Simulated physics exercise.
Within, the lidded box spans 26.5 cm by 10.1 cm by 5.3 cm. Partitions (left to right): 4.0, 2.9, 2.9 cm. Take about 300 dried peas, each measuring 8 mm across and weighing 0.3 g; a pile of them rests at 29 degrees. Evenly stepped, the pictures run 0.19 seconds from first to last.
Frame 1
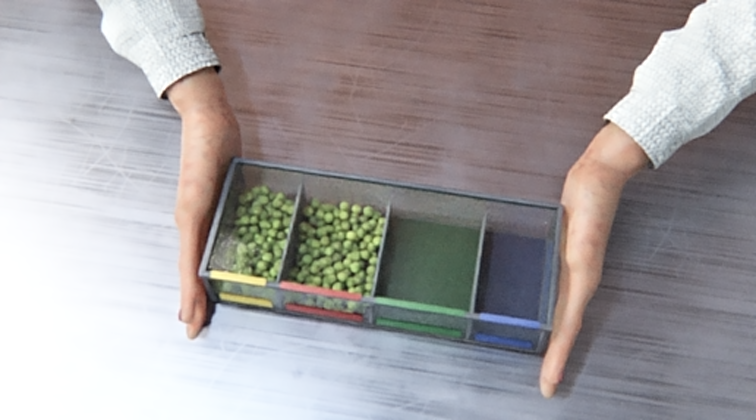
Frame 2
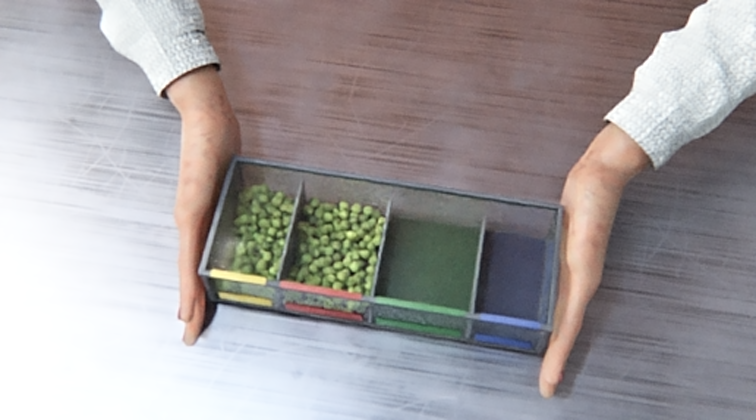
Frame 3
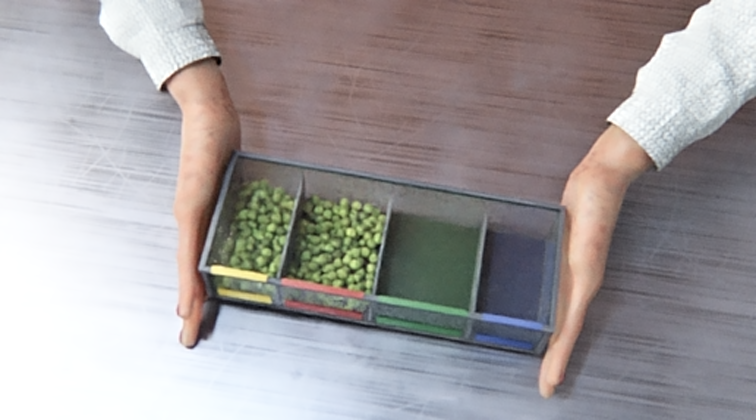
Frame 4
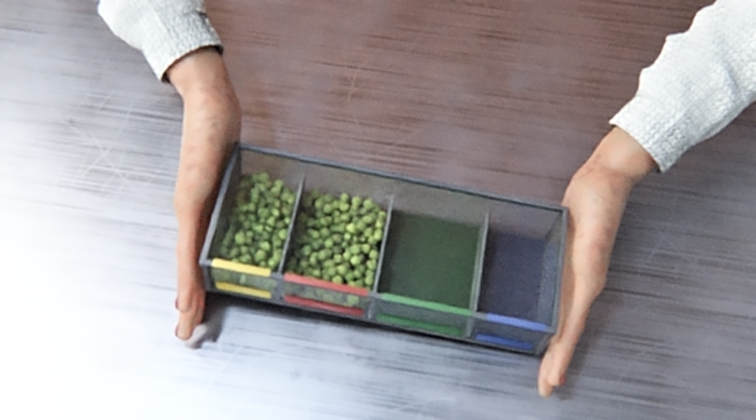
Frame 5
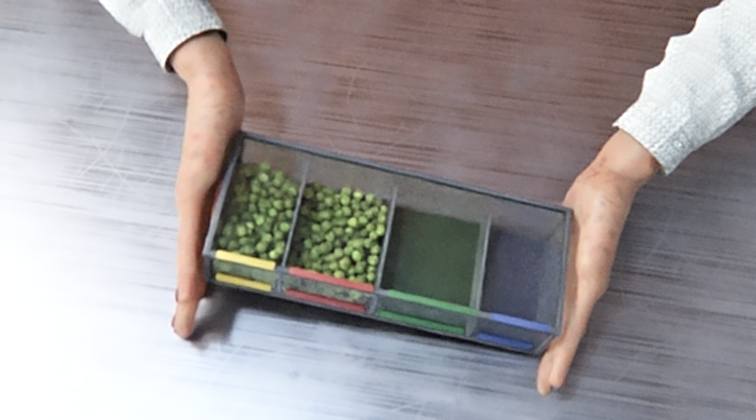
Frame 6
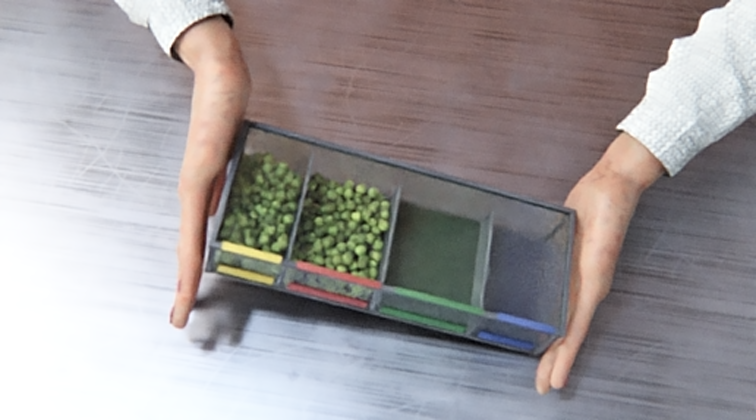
The video shows two hands holding a clear box with four compartments, green peas filling part of the yellow and red ones at left, as they gradually raise its left side, tilting the box toward the right while the peas stay in their compartments.
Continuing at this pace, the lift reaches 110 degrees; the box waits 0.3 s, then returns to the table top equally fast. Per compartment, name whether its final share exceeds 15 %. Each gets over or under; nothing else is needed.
Red compartment: Fails to beat the threshold. Blue compartment: Beats the threshold. Green compartment: Fails to beat the threshold. Yellow compartment: Beats the threshold.
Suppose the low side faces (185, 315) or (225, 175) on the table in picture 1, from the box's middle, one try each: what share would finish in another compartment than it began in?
Approximately 15 percent, then 10 percent.
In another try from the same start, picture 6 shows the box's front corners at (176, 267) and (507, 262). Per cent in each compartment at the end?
Red = 30 %, blue = 0 %, green = 0 %, yellow = 70 %.
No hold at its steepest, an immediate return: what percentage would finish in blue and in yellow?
That would leave blue with 55 percent and yellow with 35 percent.
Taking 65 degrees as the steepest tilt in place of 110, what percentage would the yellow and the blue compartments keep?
Result - yellow 50 %, blue 0 %.
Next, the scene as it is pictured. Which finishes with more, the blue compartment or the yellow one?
The blue one.
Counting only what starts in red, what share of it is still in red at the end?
My estimate is roughly 0 percent.
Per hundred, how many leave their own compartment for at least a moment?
I'd say near 65 percent of them.
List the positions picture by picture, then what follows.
Box tilt 0 degrees, front corners at (206, 272) and (547, 326); red 45 %, yellow 55 %, in the first picture.
Box tilt 1 degrees, front corners at (205, 271) and (547, 326), in the second picture.
Box tilt 3 degrees, front corners at (205, 267) and (549, 327), in the third picture.
Box tilt 6 degrees, front corners at (206, 260) and (552, 329), lowest corner right front, in the fourth picture.
Box tilt 10 degrees, front corners at (210, 251) and (556, 330), lowest corner right front, in the fifth picture.
Box tilt 14 degrees, front corners at (215, 243) and (560, 331), lowest corner right front; red 45 %, yellow 55 %, in the sixth picture.
Then, 1.11 s after the last picture, tilt 110 degrees; blue 40 %, green 15 %, yellow 45 %.
Then, 1.85 s after the last picture, tilt 58 degrees; red 5 %, blue 55 %, yellow 35 %.
Then, 2.62 s after the last picture, tilt 0 degrees; red 10 %, blue 55 %, yellow 35 %.
In the end, red 10 %, blue 55 %, green 0 %, yellow 35 %.
